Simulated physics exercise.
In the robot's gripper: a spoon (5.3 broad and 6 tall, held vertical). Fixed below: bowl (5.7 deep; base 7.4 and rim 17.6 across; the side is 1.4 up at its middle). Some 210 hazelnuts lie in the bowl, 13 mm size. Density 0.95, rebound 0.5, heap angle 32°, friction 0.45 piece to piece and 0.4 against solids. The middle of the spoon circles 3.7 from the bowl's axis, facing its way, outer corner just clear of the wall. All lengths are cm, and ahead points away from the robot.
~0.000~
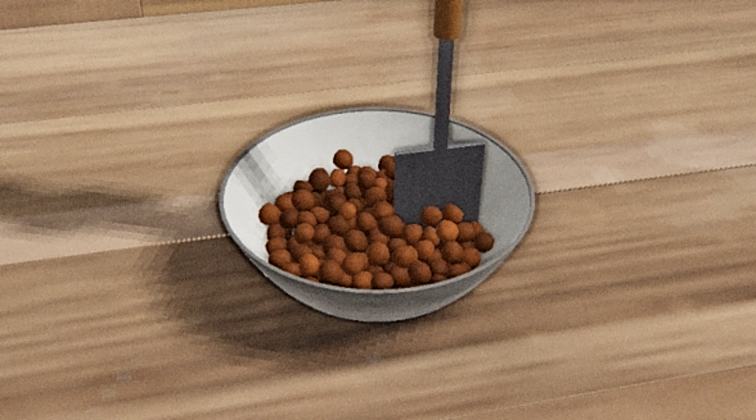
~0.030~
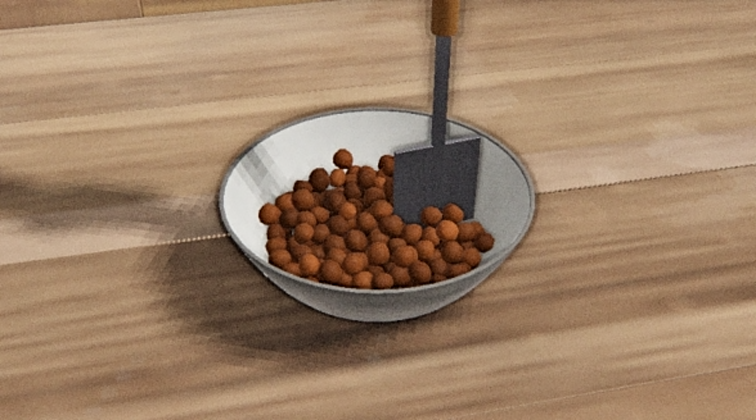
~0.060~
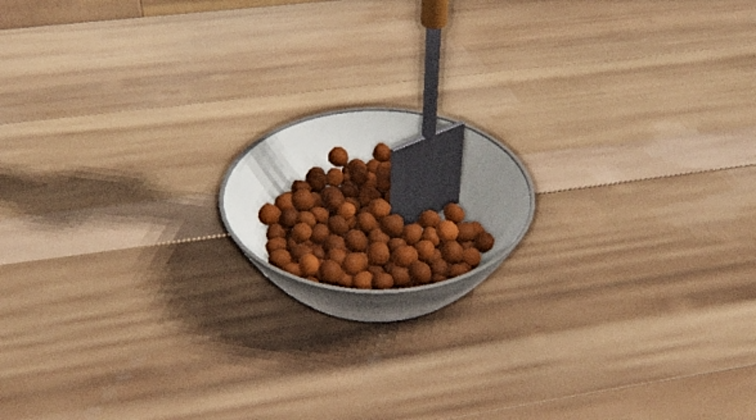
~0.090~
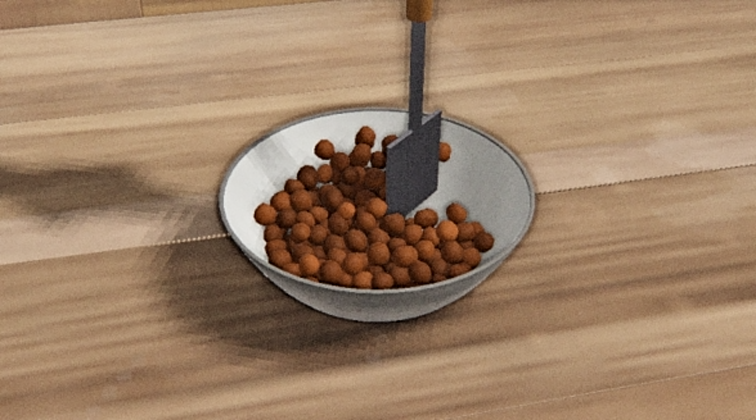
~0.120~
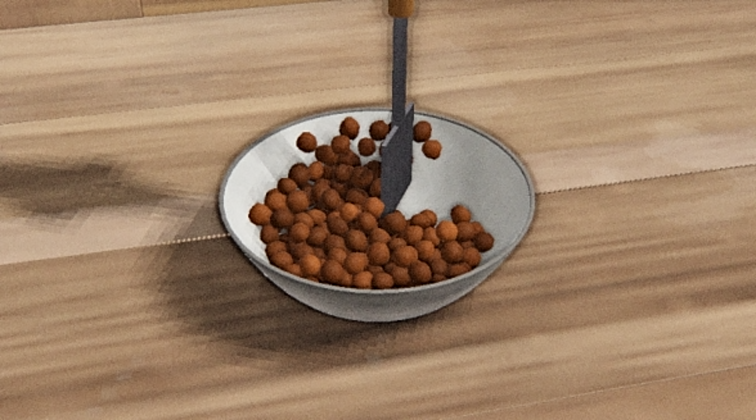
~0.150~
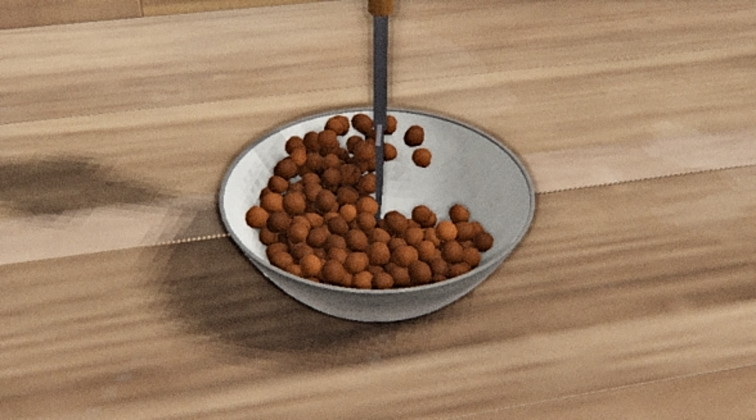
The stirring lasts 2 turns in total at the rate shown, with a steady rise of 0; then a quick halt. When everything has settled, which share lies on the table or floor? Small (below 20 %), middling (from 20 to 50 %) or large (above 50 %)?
Answer: Middling; from 20 to 50 % of the hazelnuts finish on the table or floor.
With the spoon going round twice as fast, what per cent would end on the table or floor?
In that case some 65 per cent.
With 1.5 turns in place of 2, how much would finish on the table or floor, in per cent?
In that case some 25 per cent.
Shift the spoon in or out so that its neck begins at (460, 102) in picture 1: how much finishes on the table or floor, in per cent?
About 30 per cent.
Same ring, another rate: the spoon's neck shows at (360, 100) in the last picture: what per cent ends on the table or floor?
About 45 per cent.
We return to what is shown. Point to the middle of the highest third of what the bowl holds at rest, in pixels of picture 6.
Around (421, 187).
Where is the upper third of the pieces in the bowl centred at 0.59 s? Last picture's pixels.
At about (472, 182).
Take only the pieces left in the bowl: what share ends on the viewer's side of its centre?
Roughly 30 per cent.
After 0.59 s, 328° round, highest piece 8 above the table; 178 in the bowl, 27 on the table or floor, 4 in flight or on the tool.
After 1.03 s, 222° round, highest piece 8 above the table; 152 in the bowl, 54 on the table or floor, 3 in flight or on the tool.
After 1.45 s, 0° round, highest piece 5 above the table; 139 in the bowl, 70 on the table or floor.
After 2.15 s, 0° round, highest piece 5 above the table; 139 in the bowl, 70 on the table or floor.
In the end, 139 in the bowl, 70 on the table or floor. That is 33 % on the table or floor.
